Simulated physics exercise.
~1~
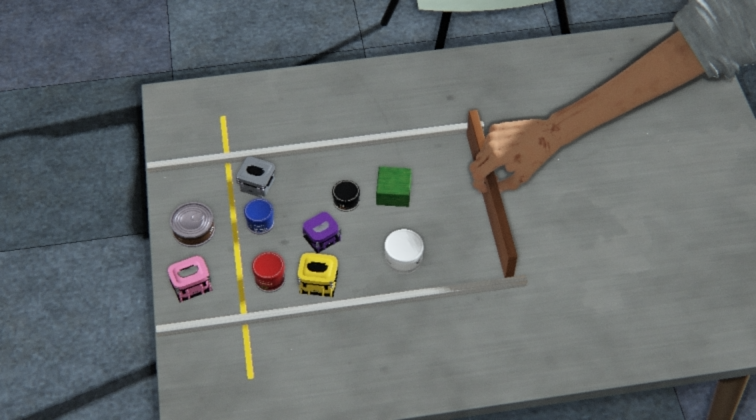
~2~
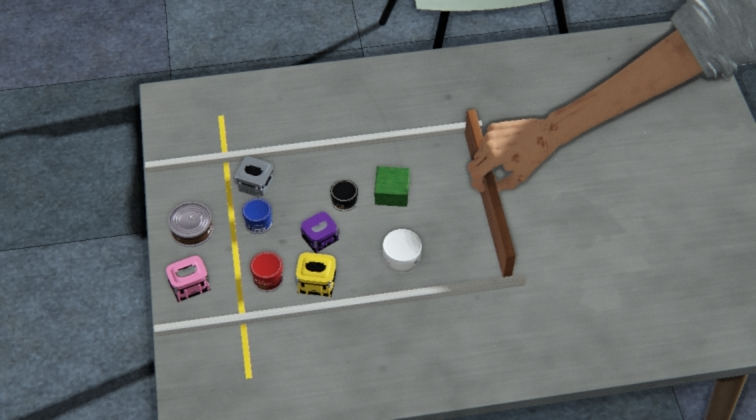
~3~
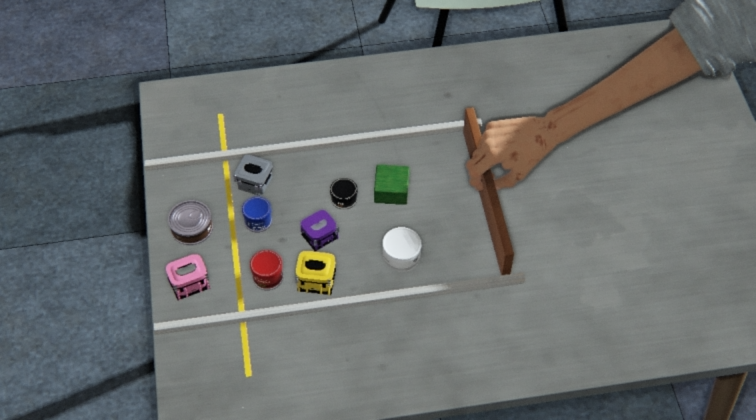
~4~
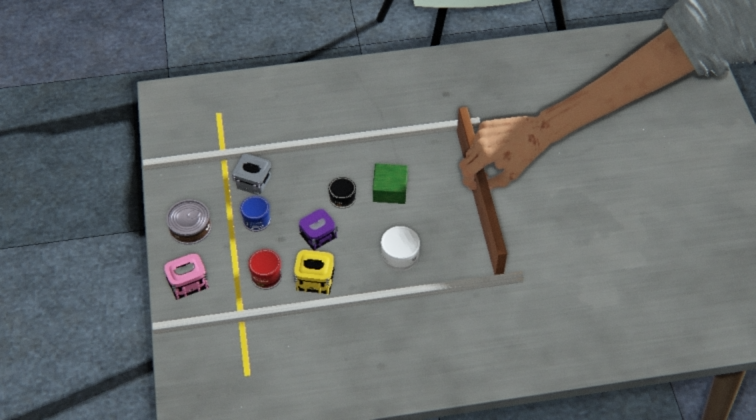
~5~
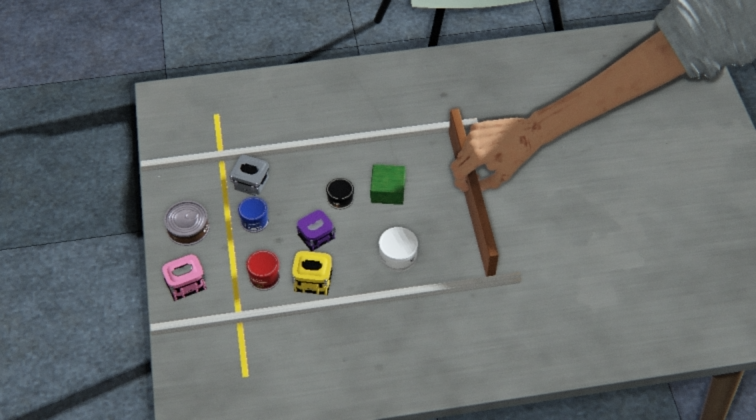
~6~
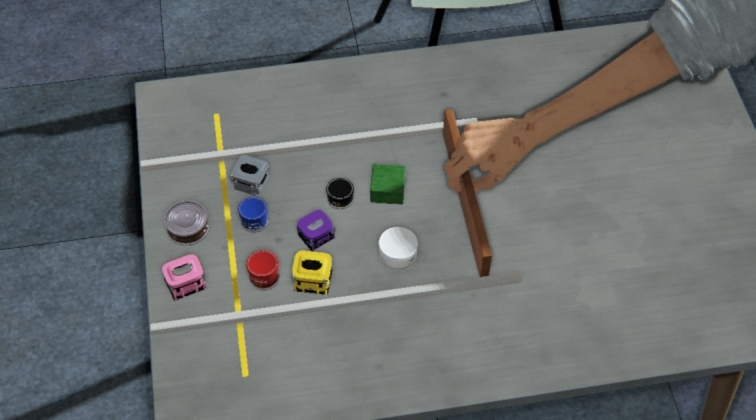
On a grey table, a hand slides a brown board slightly left toward scattered small containers.
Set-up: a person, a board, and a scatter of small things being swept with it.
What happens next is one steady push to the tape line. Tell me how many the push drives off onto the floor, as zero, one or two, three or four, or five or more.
Zero, I think.
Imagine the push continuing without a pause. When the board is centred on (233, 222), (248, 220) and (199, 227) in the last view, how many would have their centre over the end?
0; 0; 2.
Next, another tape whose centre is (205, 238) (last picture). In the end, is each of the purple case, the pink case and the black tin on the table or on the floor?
The purple case? It is safe. The pink case? It does not stay. The black tin? It is safe.
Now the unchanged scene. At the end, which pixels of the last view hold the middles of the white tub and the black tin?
Near (213, 262) and (180, 213).
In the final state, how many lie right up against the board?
I count 5 of them.
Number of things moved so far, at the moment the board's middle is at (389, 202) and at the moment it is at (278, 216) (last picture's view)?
I make it 3 at the first spot and 8 at the other.
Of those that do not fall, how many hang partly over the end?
That comes to 2 of them.
Soon after, none off yet; pink case at rest near (184, 277); brown tin at rest near (187, 223); blue tin at rest near (254, 215).
After that, none off yet; pink case at rest near (184, 277); brown tin at rest near (187, 223); blue tin displaced about its own width near (220, 229).
In the end, the number that fall off is zero.
